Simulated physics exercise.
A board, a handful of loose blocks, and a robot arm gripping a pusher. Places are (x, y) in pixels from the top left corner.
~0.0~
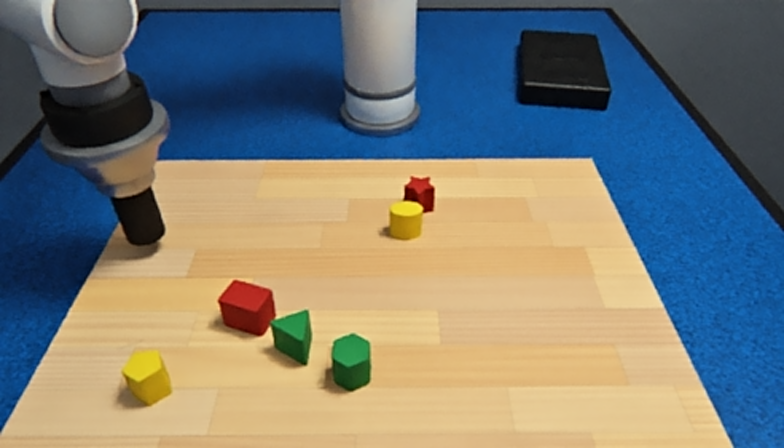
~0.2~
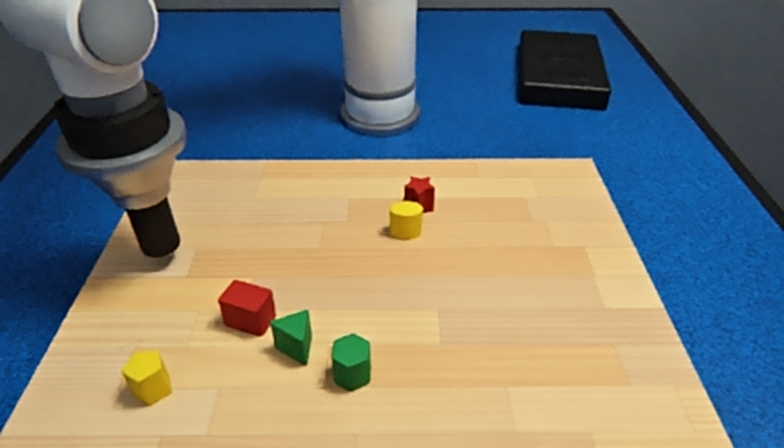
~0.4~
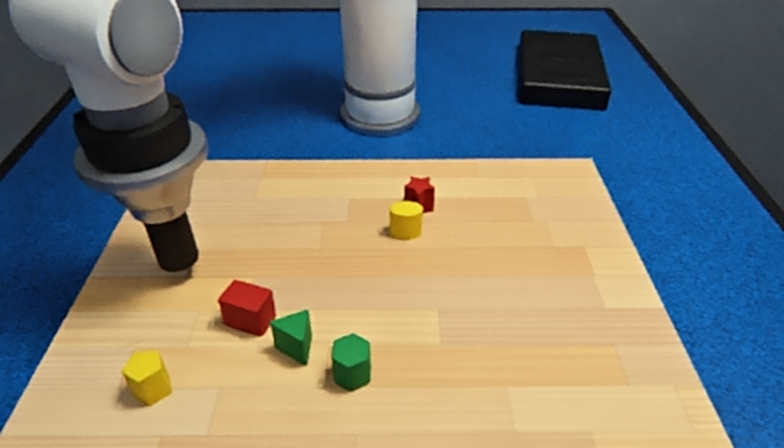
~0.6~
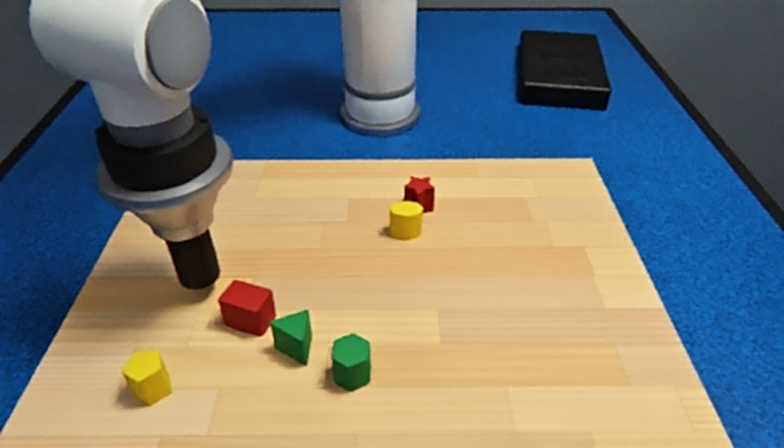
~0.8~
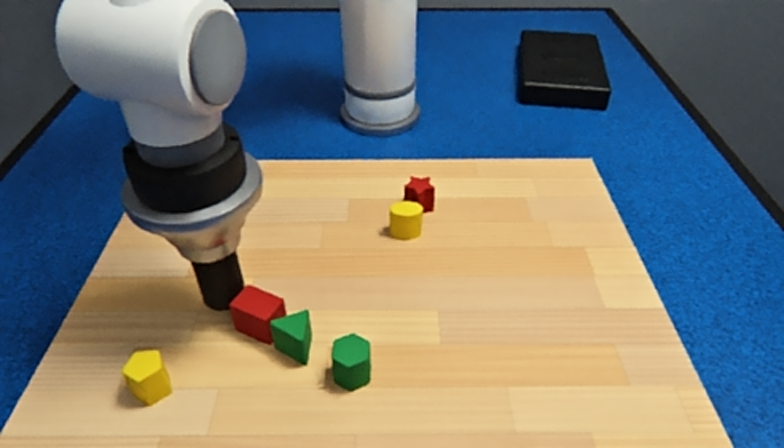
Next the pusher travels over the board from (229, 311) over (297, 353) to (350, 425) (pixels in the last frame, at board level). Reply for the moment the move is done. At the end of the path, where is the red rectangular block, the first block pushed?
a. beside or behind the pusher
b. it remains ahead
b - it remains ahead.
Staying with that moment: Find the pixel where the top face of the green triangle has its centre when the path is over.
The green triangle ends near (439, 432).
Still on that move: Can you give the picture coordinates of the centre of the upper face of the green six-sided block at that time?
I'd place it at (396, 362), taking the centre of its top.
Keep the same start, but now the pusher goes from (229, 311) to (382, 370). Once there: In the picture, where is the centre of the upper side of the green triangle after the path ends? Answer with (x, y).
Somewhere near (348, 419).
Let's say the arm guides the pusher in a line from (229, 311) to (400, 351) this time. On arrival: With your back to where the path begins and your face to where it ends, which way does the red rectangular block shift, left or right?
It shifts rightward.
What follows on the original path. One third of the way, pusher (272, 323); red rectangular block (303, 334), turned 15° clockwise; green triangle (332, 352), turned 25° anticlockwise; green six-sided block (369, 355), turned 25° anticlockwise.
Two thirds of the way, pusher (315, 359); red rectangular block (350, 374), turned 20° clockwise; green triangle (378, 399), turned 20° anticlockwise; green six-sided block (396, 362), turned 100° anticlockwise.
At the end, pusher (349, 410); red rectangular block (397, 420); green triangle (439, 432), turned 50° anticlockwise; green six-sided block (396, 362), turned 100° anticlockwise.
